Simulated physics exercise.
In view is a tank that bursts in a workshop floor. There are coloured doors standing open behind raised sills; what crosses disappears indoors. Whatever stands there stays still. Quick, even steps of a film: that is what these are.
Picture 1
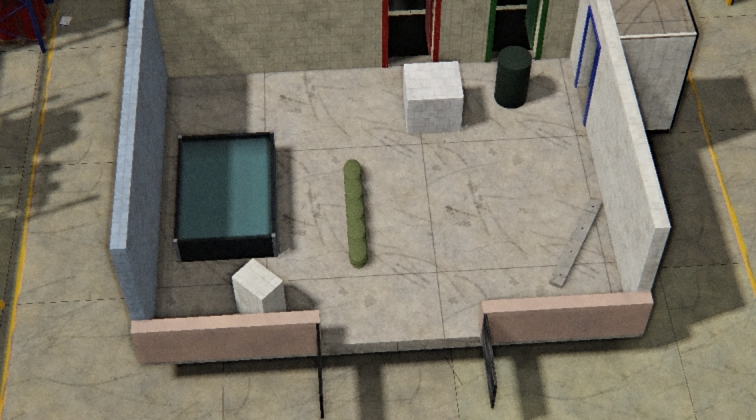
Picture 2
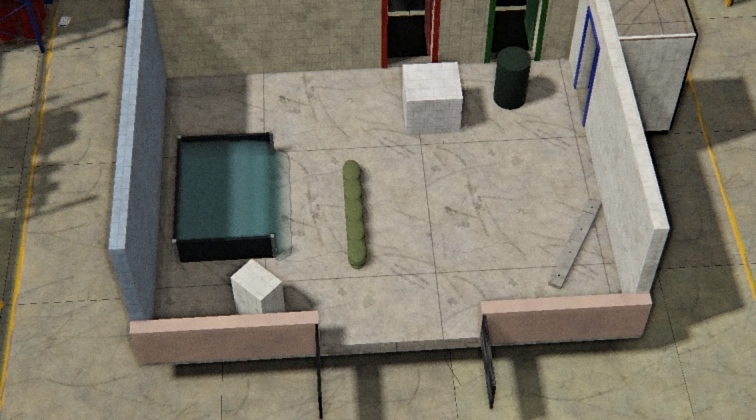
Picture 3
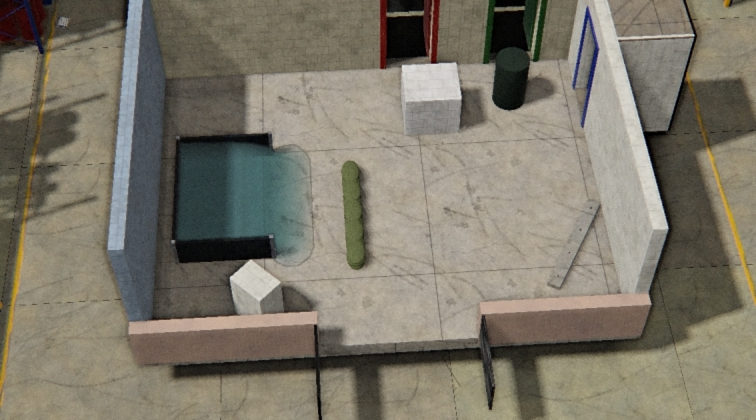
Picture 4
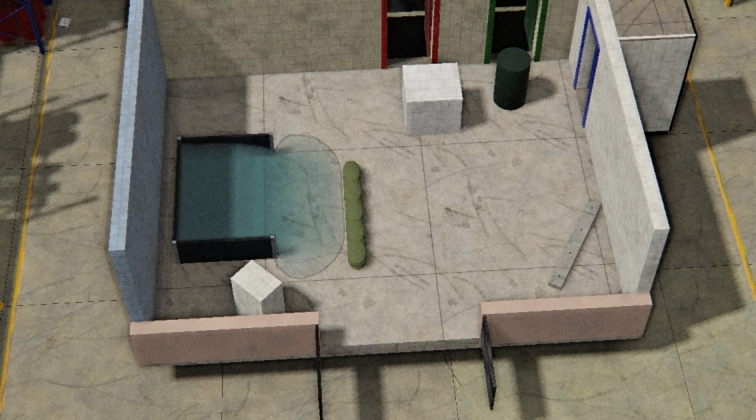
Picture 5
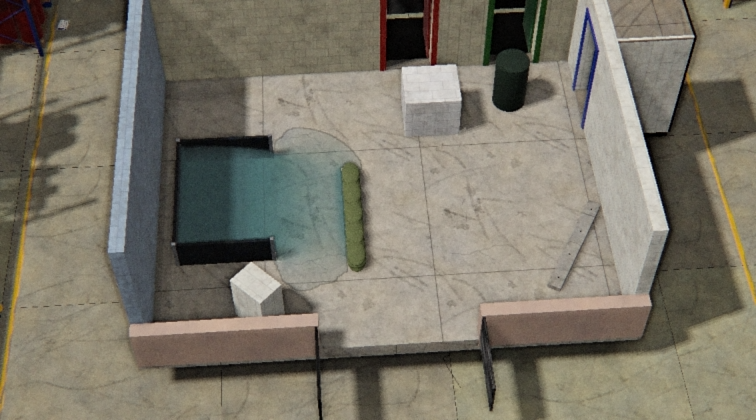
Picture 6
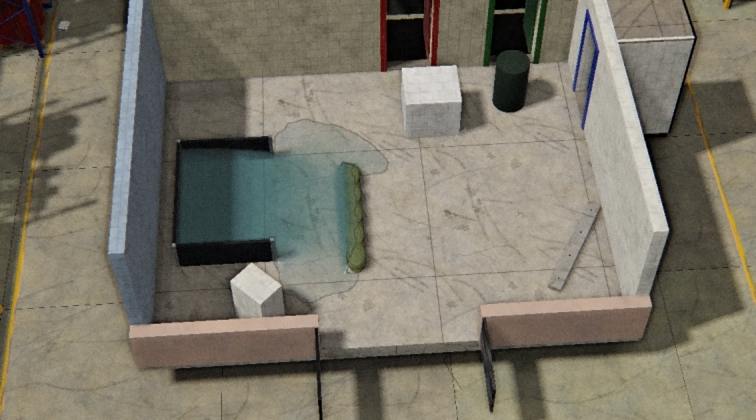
In a walled workshop floor, a dark tank of teal water at left opens on its right side, and water pours out, spreading rightward to a low green barrier, then curving around its upper end.
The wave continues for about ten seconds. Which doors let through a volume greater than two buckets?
The blue door will get two buckets at most; the red door will get more than two buckets; the green door will get two buckets at most.
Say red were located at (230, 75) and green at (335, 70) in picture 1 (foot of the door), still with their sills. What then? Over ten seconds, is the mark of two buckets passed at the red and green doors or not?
Then: The red one falls short, the green one tops the mark.
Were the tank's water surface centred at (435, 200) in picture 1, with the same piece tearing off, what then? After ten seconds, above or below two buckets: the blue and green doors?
Here the blue one breaks the limit, and the green one breaks the limit.
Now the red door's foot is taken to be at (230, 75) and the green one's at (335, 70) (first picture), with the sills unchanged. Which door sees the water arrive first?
I reckon it's the green-painted one.
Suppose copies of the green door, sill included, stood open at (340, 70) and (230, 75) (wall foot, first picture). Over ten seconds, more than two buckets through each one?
Exceeds it; stays within it.
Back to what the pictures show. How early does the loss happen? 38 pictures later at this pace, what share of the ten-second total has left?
Share gone: About 80 %.
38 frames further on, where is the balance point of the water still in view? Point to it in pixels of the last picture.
I reckon somewhere around (324, 183).
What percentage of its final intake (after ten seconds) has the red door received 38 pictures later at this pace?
Some 95 per cent.
A moment on, water covers 20 % of the floor; the blue door not reached, the red door not reached, the green door not reached.
Next, water covers 35 % of the floor; the blue door not reached, the red door under two buckets in, the green door not reached.
Then, water covers 40 % of the floor; the blue door not reached, the red door over two buckets in, the green door not reached.
Later, water covers 60 % of the floor; the blue door wet at the sill, nothing in, the red door far over two buckets in, the green door wet at the sill, nothing in.
In the end, water covers 85 % of the floor; the blue door wet at the sill, nothing in, the red door far over two buckets in, the green door wet at the sill, nothing in.
